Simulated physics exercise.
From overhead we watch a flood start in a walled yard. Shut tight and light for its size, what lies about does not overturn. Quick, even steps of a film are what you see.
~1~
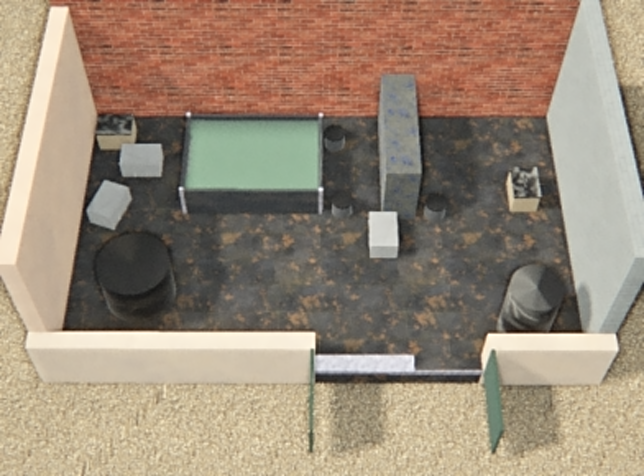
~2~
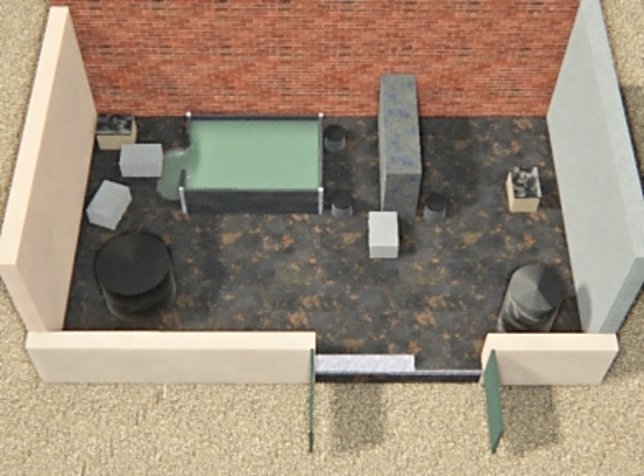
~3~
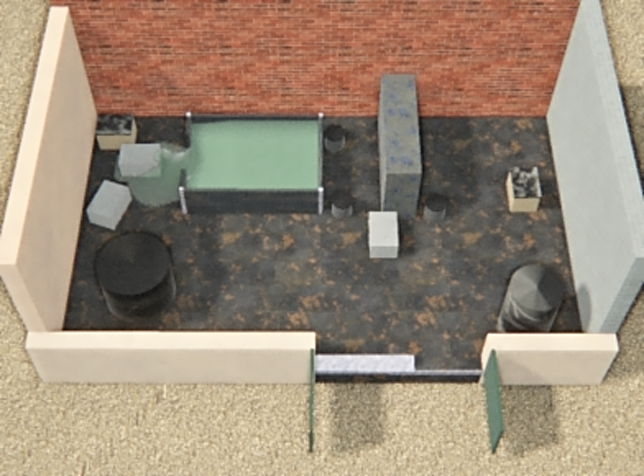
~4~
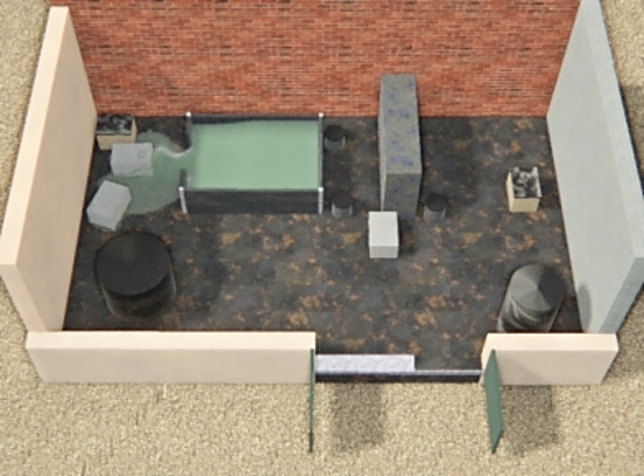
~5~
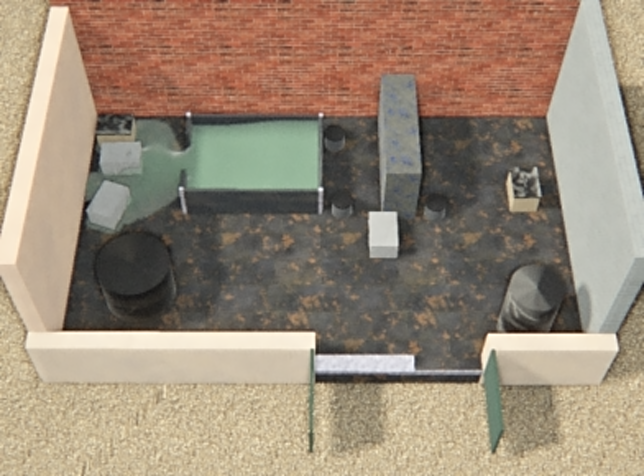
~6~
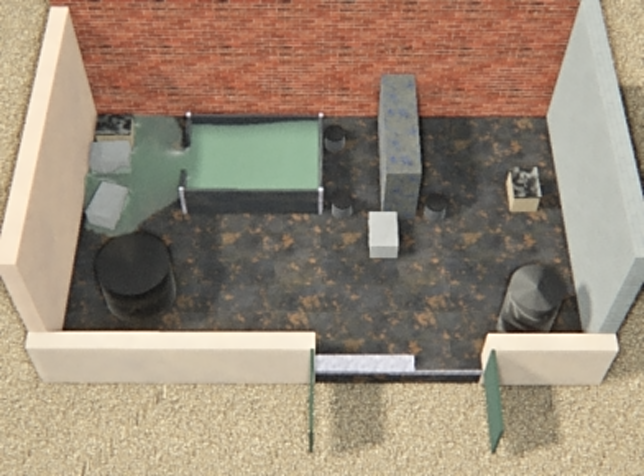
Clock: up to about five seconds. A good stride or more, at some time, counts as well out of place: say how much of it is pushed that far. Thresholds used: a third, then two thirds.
It is a middling share of a third to two thirds.
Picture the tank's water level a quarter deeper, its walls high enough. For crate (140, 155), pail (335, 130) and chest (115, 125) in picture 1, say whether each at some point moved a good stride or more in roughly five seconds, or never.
Note, in sequence: Past that mark / within that / past that mark.
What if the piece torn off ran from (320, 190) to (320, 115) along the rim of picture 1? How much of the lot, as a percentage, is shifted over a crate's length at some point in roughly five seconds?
Close to 50 in a hundred.
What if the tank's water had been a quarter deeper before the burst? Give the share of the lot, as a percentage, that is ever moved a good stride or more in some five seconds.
Something like 40 in a hundred of them.
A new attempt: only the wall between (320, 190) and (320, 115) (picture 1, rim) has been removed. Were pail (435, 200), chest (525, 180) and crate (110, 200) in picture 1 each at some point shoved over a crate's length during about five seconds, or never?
Here's my take, in sequence: Fails to go that far, fails to go that far, and fails to go that far.
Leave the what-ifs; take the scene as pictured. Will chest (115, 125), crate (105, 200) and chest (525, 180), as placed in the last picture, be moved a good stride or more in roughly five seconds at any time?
Successively: Moved a long way, moved a long way, never went far.
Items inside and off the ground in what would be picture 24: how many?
The answer would be 2.
A moment on, 1 of 8 are well off their spots; 0 afloat.
Next, 2 of 8 are well off their spots; 2 afloat.
Later, 2 of 8 are well off their spots; 2 afloat.
In the end, 3 of 8 are well off their spots, and 3 have been at some point; 2 afloat.
